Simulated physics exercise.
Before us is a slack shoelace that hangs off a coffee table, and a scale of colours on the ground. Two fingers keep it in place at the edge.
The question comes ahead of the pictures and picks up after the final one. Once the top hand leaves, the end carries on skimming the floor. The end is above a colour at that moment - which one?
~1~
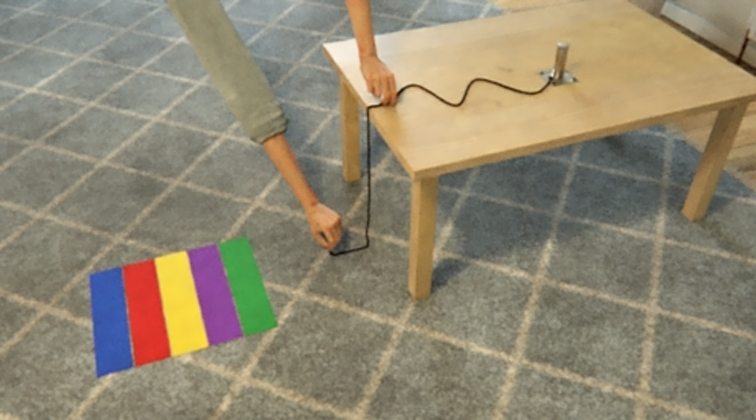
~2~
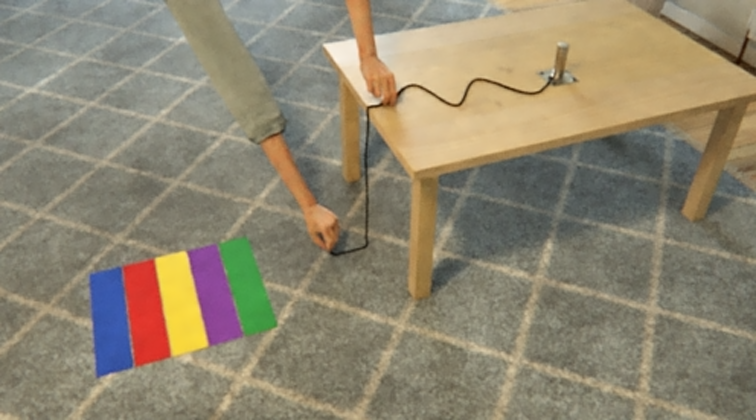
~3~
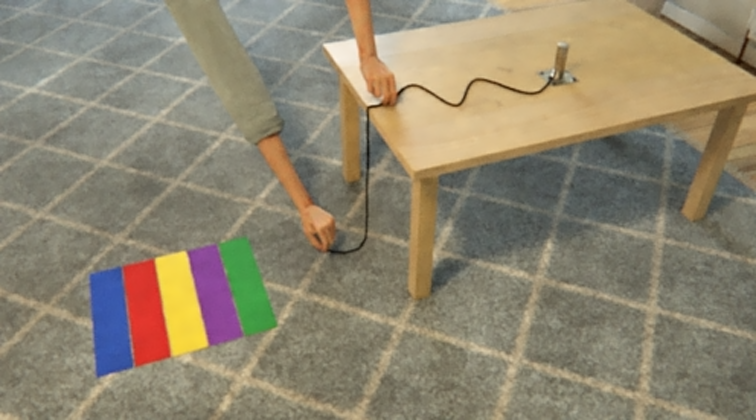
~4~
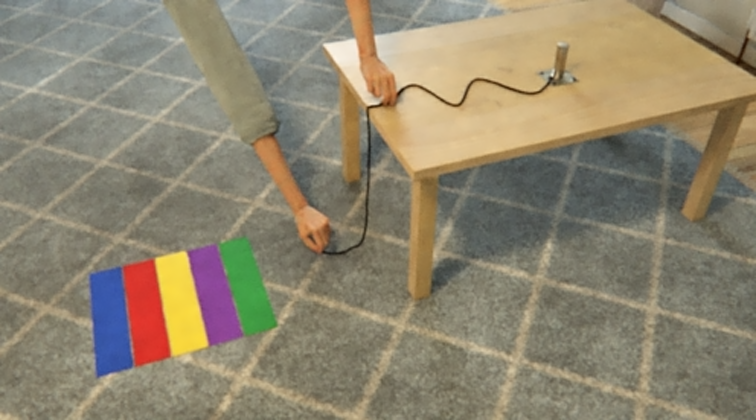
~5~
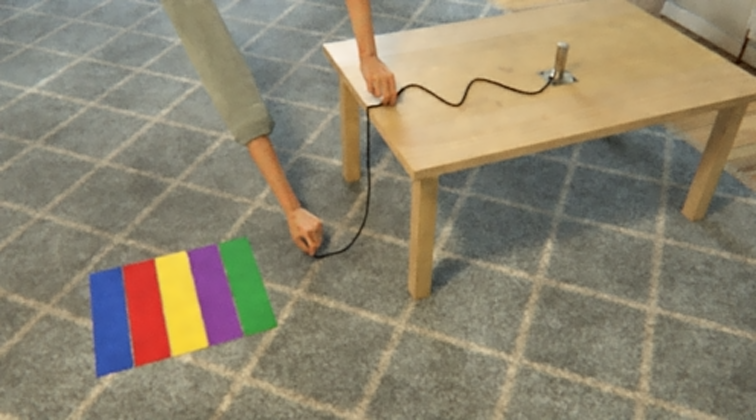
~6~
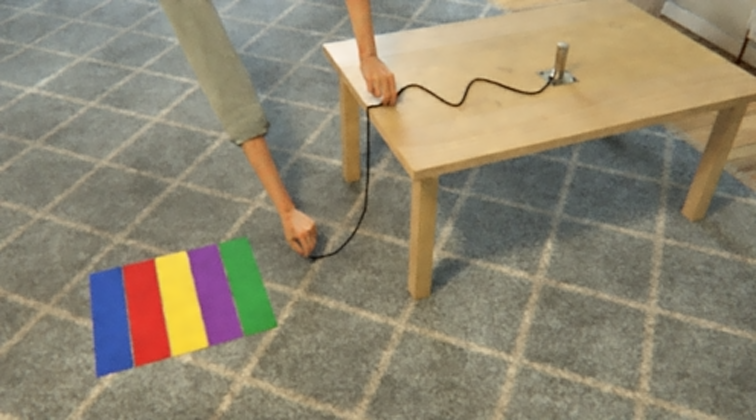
The blue one.
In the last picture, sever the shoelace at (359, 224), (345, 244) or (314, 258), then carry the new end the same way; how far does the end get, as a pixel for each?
Close to (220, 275) first, close to (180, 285) next, and close to (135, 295) last.
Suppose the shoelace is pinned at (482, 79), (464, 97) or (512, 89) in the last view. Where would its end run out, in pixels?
(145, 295); (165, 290); (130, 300).
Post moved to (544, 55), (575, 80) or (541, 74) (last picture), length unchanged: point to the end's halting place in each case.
Approximate pixels in order: (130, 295), (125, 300), (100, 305).
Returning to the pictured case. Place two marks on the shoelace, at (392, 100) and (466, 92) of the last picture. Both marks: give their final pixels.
Point one to (315, 148), point two to (428, 97).
Early on, end near (173, 286); over yellow.
Midway, end near (134, 296); over red.
At the end of the slack, end near (110, 302); over blue. It halts on the blue strip.
